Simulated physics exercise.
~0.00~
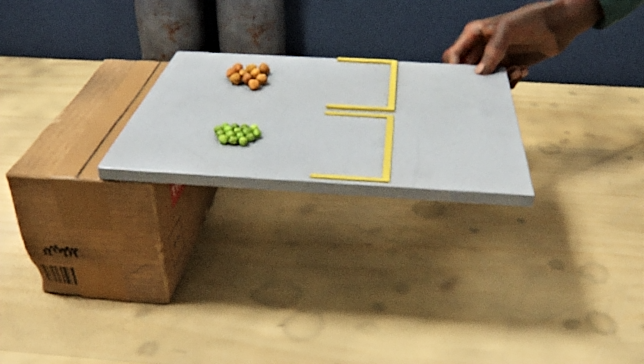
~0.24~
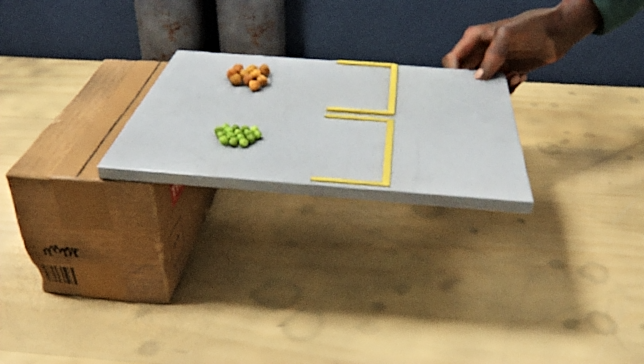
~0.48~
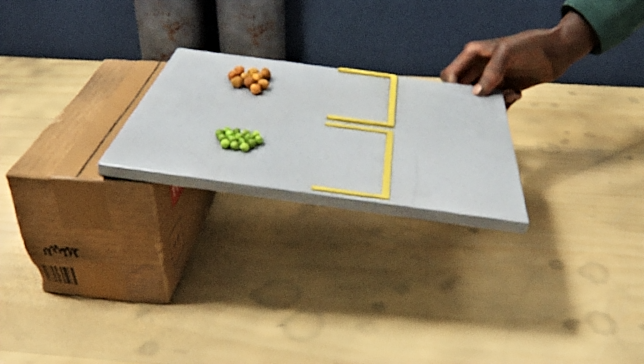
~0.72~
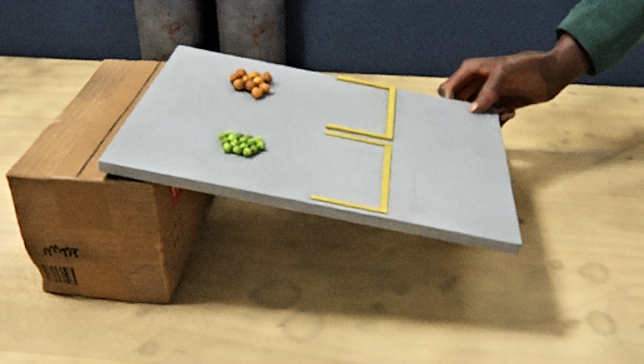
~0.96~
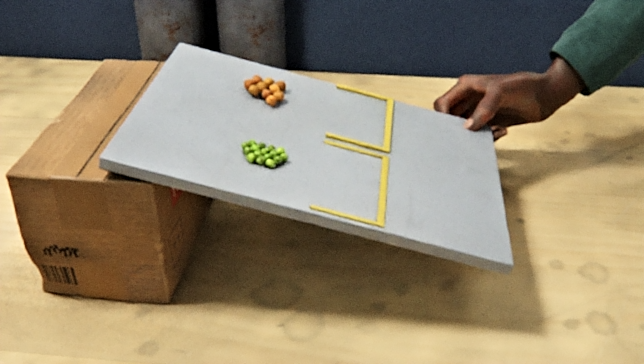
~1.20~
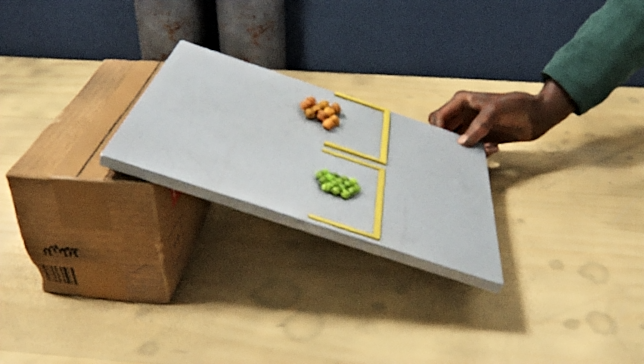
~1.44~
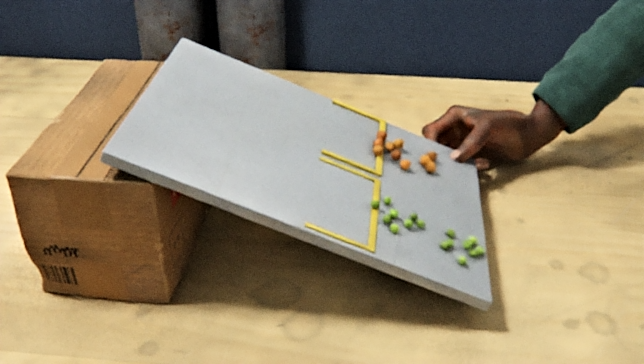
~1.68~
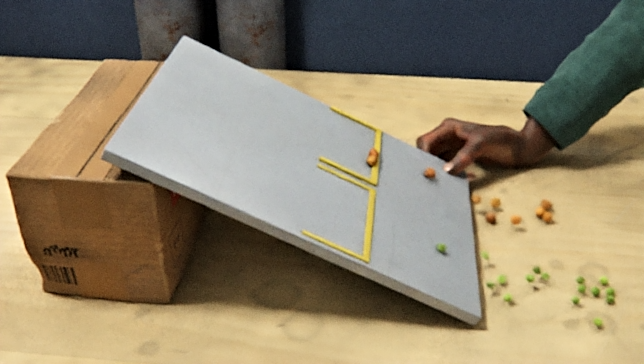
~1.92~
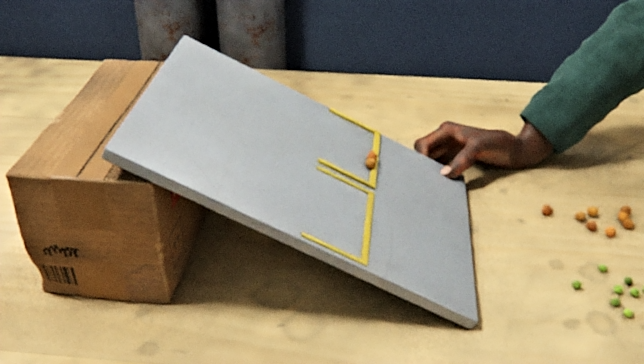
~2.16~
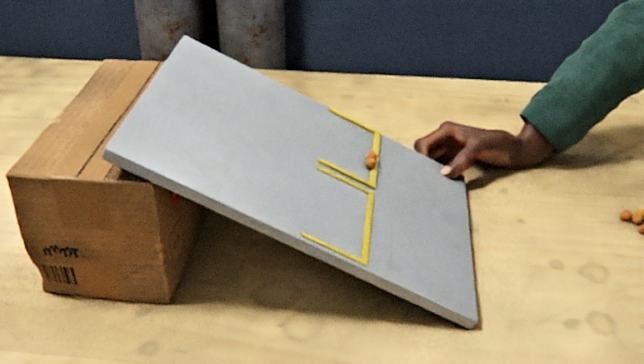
The video shows a hand lowering one end of a gray board propped on a cardboard box, until orange and green balls slide down toward yellow barriers. All the green balls and most orange ones pass over and scatter across the table, leaving a little orange at its barrier.
